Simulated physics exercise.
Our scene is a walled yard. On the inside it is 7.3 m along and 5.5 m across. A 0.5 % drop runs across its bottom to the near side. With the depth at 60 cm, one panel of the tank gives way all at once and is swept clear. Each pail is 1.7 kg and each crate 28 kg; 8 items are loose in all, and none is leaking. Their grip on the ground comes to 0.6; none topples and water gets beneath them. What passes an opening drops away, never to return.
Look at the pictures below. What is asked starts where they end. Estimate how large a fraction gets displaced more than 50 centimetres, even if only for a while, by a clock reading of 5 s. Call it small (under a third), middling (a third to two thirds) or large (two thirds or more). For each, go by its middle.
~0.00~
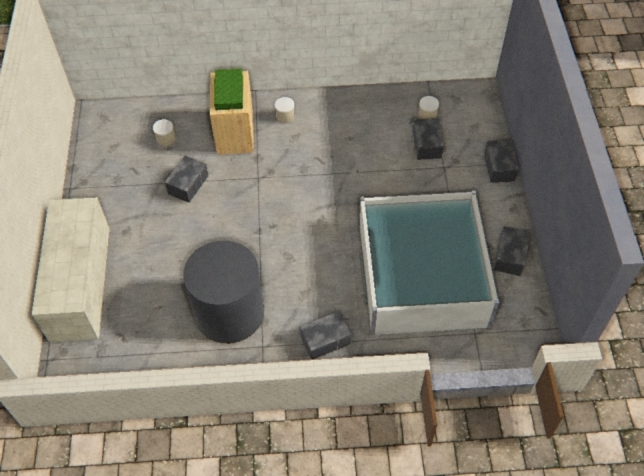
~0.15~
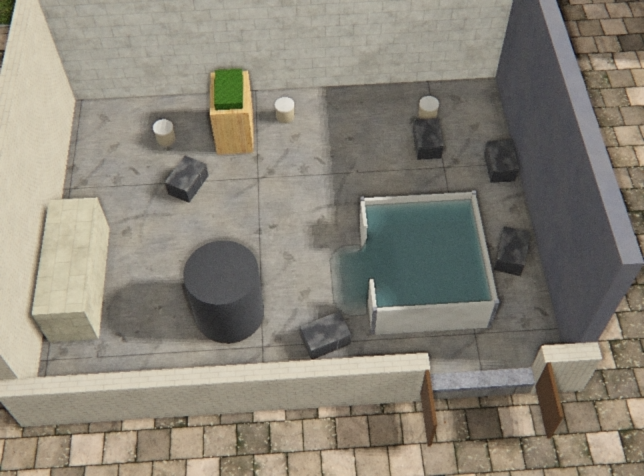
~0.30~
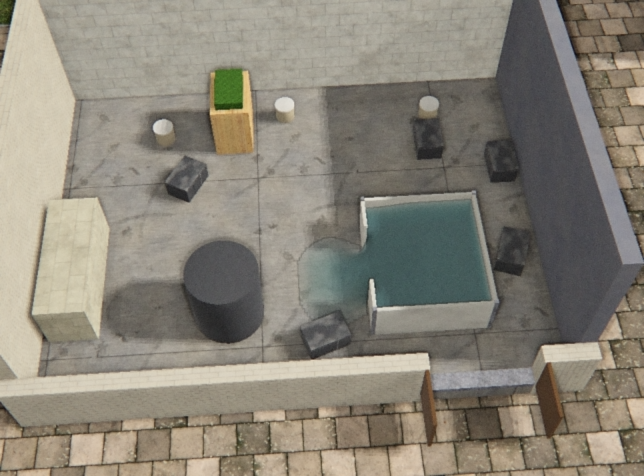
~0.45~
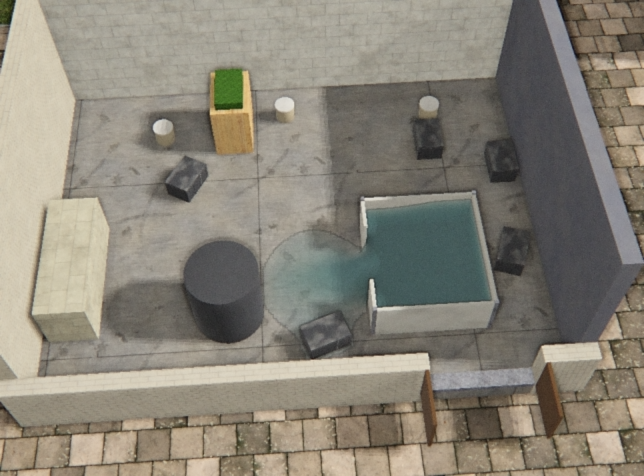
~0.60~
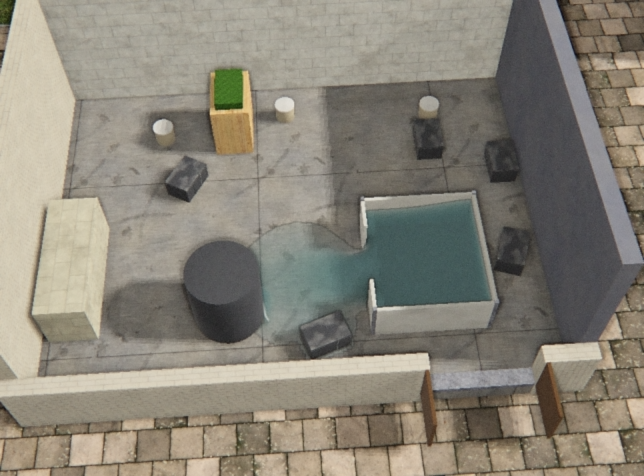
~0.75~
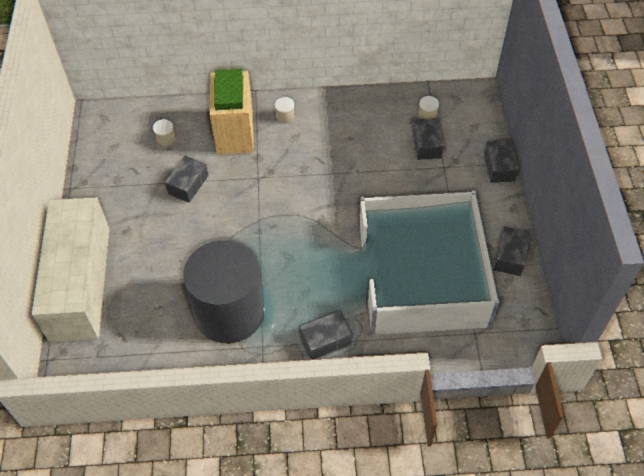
Small, under a third.
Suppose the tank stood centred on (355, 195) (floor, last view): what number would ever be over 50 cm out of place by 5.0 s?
Result: 2.
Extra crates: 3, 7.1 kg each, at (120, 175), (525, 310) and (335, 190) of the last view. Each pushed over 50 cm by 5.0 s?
Check, in order - exceeded, not exceeded, not exceeded.
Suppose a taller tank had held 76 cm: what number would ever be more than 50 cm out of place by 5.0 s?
I count 2 of them in that case.
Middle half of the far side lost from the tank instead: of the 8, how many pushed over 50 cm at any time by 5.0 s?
In that case the number is 3.
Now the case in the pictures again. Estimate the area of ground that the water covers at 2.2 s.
About 18 m2.
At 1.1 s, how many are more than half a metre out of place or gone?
I count 0.
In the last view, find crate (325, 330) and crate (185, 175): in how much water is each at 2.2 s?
About 5 and 7 cm.
After 1.1 s 0 of 8 are over 50 cm from their spots; 0 afloat.
After 2.2 s 0 of 8 are over 50 cm from their spots; 0 afloat.
After 3.5 s 0 of 8 are over 50 cm from their spots; 0 afloat.
After 5.0 s 0 of 8 are over 50 cm from their spots, and 0 have been at some point; 1 afloat.
